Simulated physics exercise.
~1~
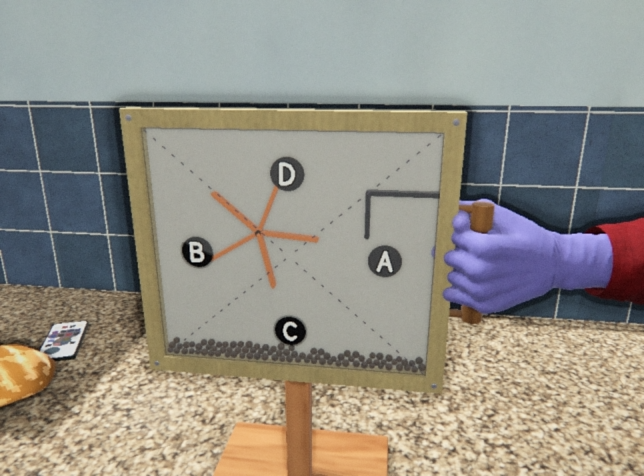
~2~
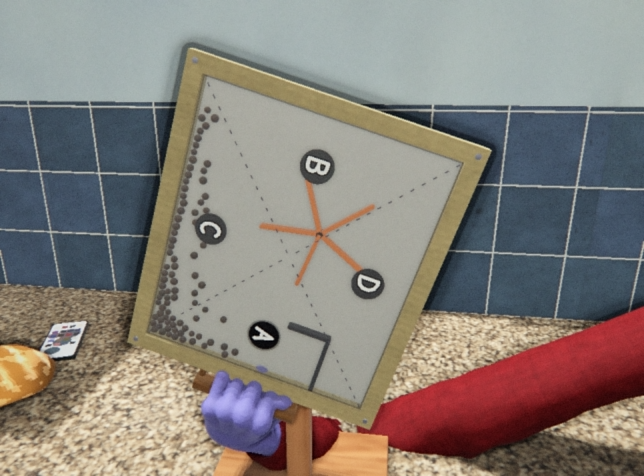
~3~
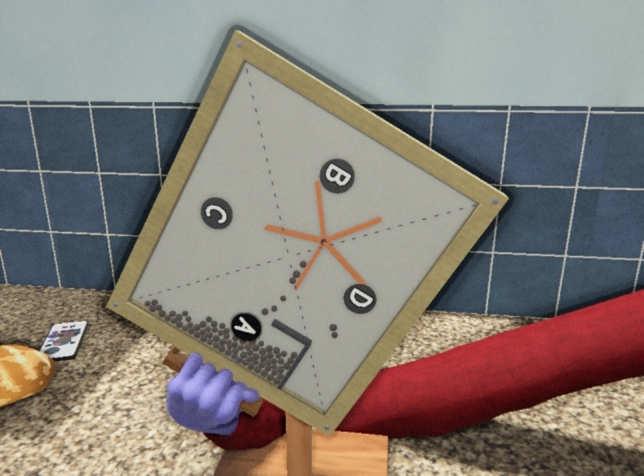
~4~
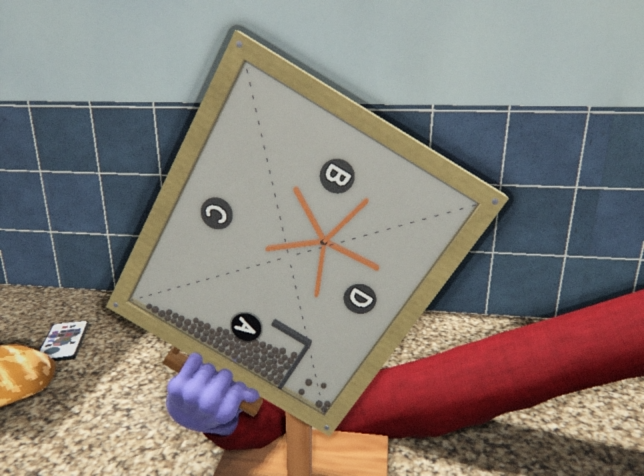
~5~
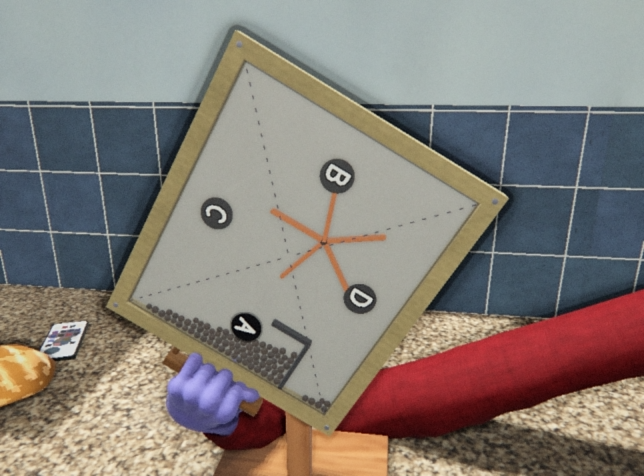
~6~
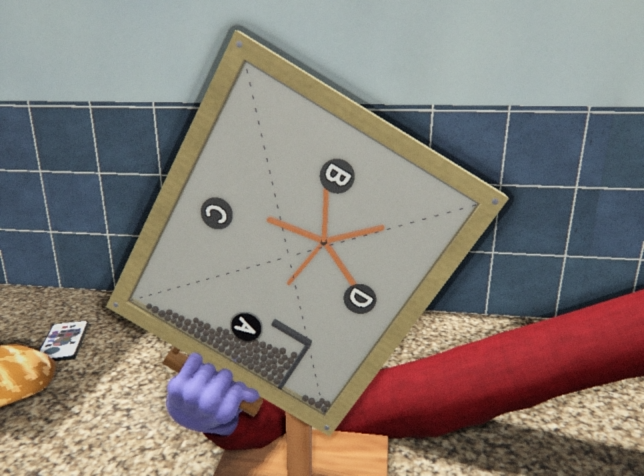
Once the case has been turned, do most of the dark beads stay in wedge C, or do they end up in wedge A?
They end up in wedge A. The beads leave wedge C as the case is turned and come to rest along the lower edge by the grey bracket and in the bottom corner.
